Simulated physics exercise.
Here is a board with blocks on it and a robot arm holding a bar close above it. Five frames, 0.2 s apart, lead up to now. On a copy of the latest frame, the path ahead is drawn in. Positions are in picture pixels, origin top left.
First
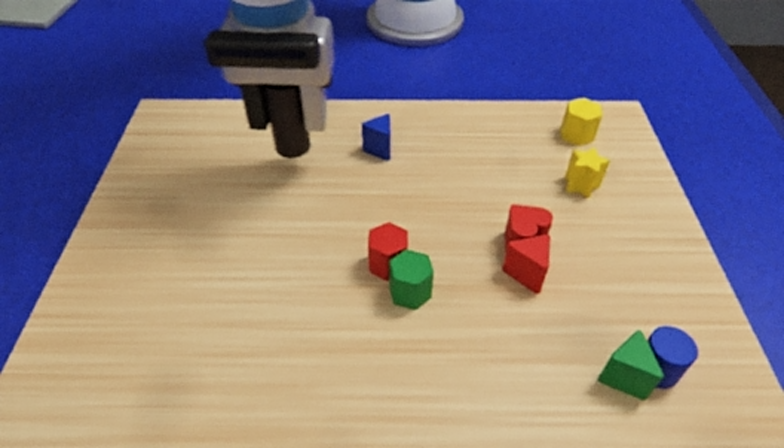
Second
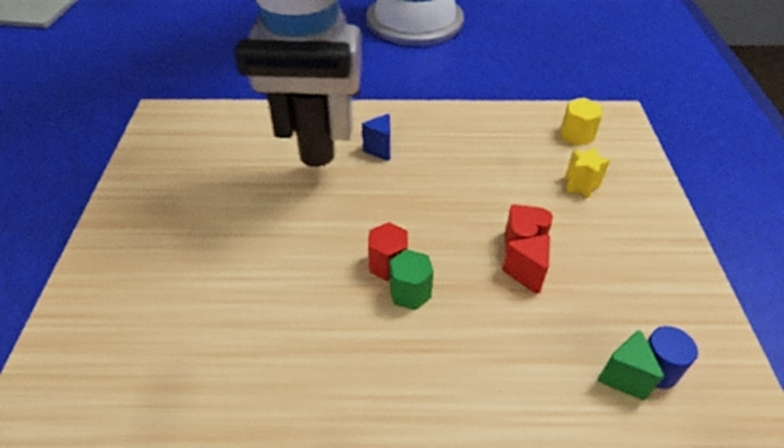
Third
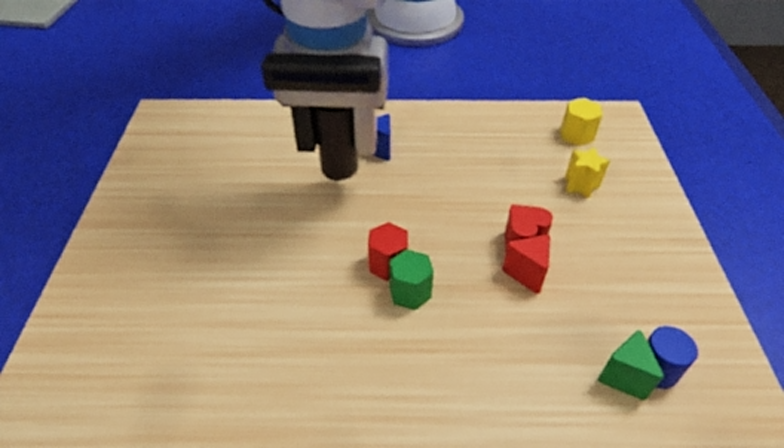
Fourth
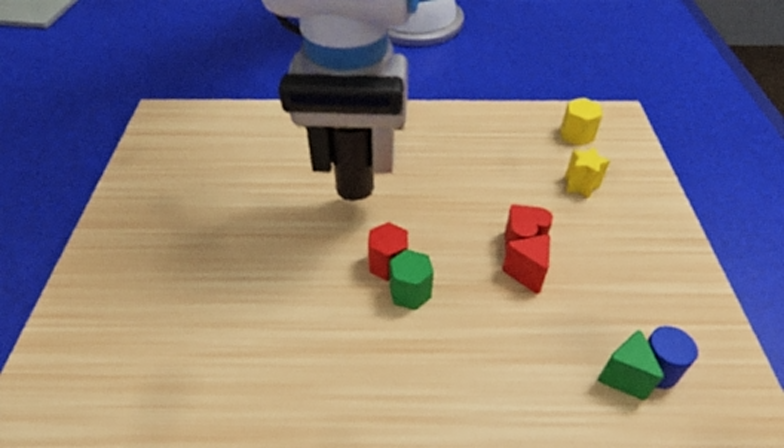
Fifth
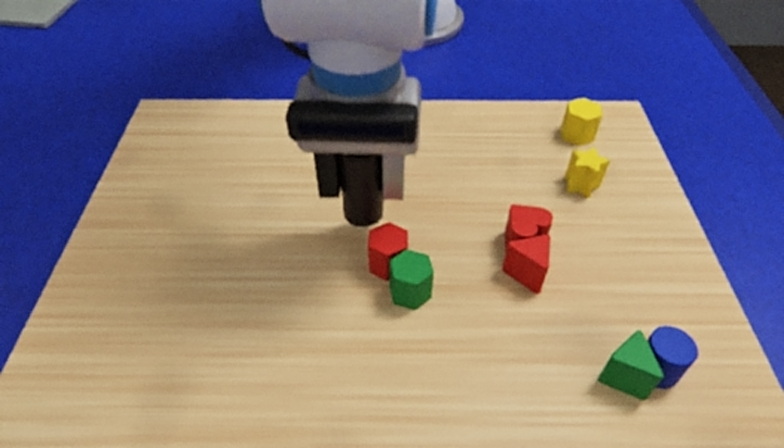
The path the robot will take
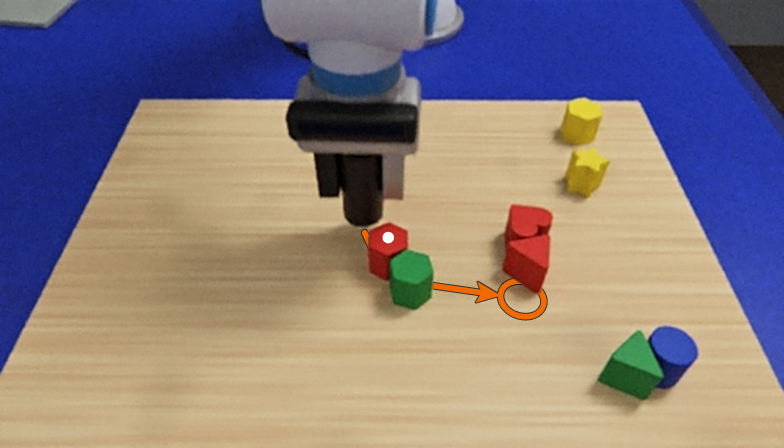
Above a wooden board with scattered blocks, a robot arm moves right and toward the viewer.
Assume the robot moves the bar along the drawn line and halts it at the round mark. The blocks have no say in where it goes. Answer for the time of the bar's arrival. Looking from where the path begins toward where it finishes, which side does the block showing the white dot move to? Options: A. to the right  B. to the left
Choice A: To the right.
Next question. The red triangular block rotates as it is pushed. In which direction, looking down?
That block twists counter-clockwise.
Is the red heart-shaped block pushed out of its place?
It seems not.
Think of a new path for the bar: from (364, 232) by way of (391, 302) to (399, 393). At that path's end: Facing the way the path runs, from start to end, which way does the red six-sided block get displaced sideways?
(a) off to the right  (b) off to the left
b: Off to the left.
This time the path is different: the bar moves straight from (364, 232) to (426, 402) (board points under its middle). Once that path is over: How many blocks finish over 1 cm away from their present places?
Shifted over 1 cm: Two.
The line goes from (364, 232) by way of (394, 273) and (456, 289) to (522, 298); the dot is on the red six-sided block.
What follows on the original path. One third of the way, bar (395, 255); red six-sided block (421, 274); green six-sided block (448, 303).
Two thirds of the way, bar (459, 270); red six-sided block (476, 298), turned 30° clockwise; green six-sided block (478, 336), turned 40° clockwise.
At the end, bar (528, 280); red six-sided block (495, 305), turned 50° clockwise; green six-sided block (483, 341), turned 60° clockwise; red heart-shaped block unmoved; red triangular block (543, 247), turned 20° anticlockwise.
